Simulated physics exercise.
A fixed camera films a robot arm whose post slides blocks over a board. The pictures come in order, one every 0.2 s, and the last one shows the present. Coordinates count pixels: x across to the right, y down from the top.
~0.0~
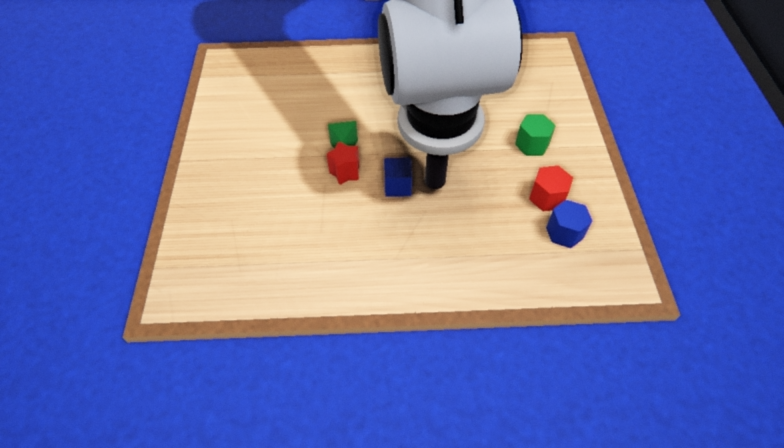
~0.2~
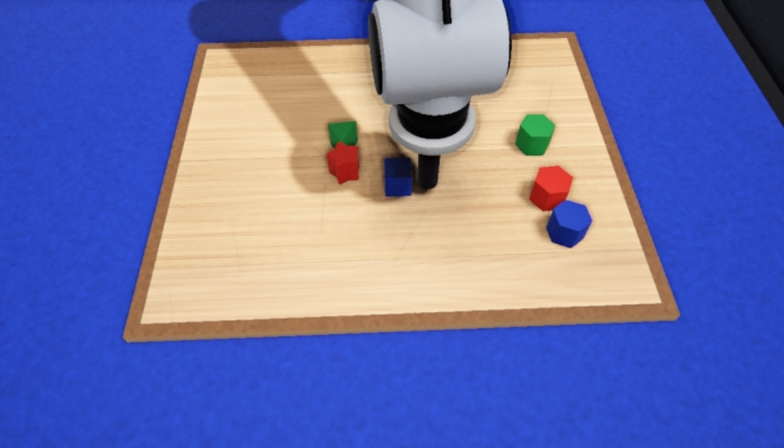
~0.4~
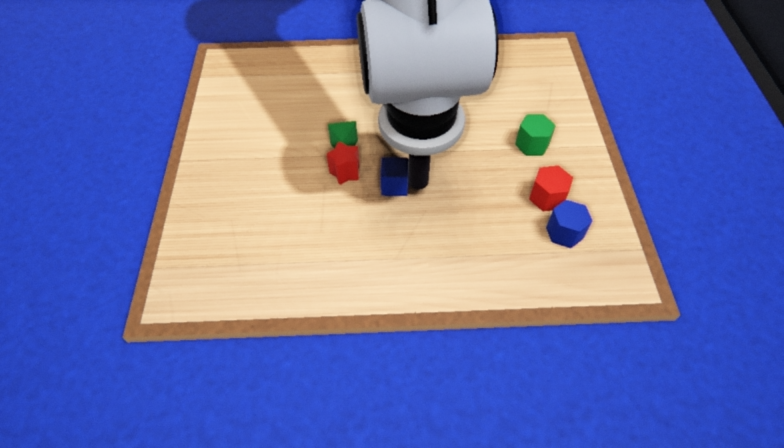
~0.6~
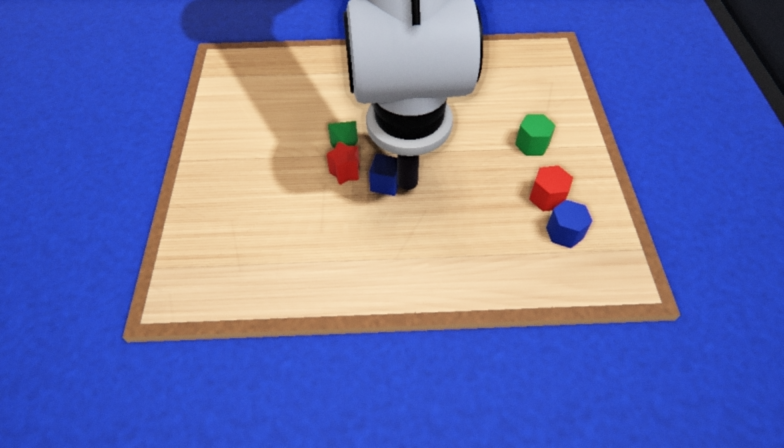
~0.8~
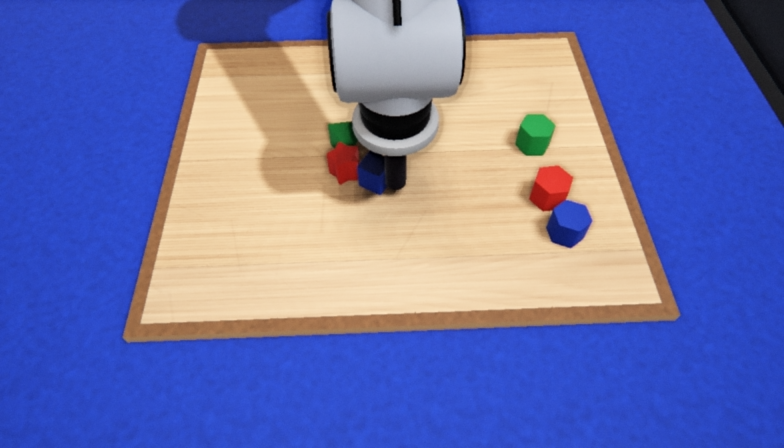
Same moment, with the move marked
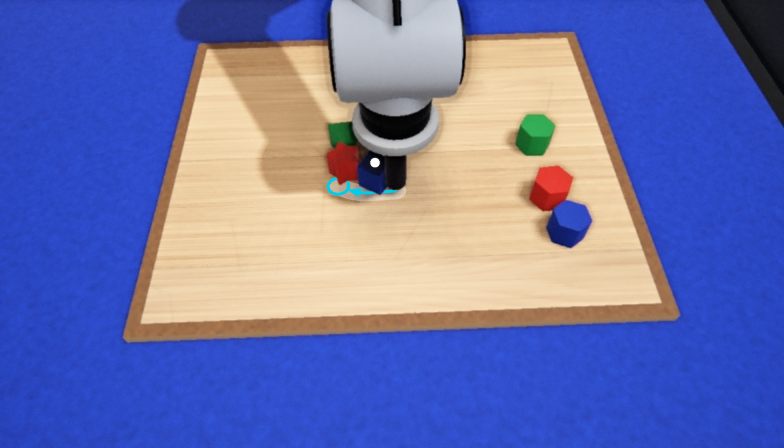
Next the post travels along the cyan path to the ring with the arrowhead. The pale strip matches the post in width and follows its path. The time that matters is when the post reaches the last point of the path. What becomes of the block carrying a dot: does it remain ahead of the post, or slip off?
Most likely the block carrying a dot stays ahead.
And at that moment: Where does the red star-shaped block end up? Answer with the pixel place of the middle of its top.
At the end it should sit near (314, 134).
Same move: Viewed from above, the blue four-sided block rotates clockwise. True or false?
Verdict: True.
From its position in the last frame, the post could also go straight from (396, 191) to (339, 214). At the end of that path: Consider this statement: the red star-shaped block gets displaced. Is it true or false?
That statement is accurate.
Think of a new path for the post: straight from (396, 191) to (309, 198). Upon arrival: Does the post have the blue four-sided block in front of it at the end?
I believe not.
Drawn move, from (396, 191) by way of (376, 192) and (356, 192) to (338, 186); the dot is on the blue four-sided block.
The first path, step by step. Halfway along, post (365, 184); red star-shaped block (329, 147), turned 40° clockwise; blue four-sided block (346, 163), turned 10° clockwise.
At the end, post (337, 177); green triangular block still; red star-shaped block (314, 134), turned 65° clockwise; blue four-sided block (321, 153), turned 35° clockwise.
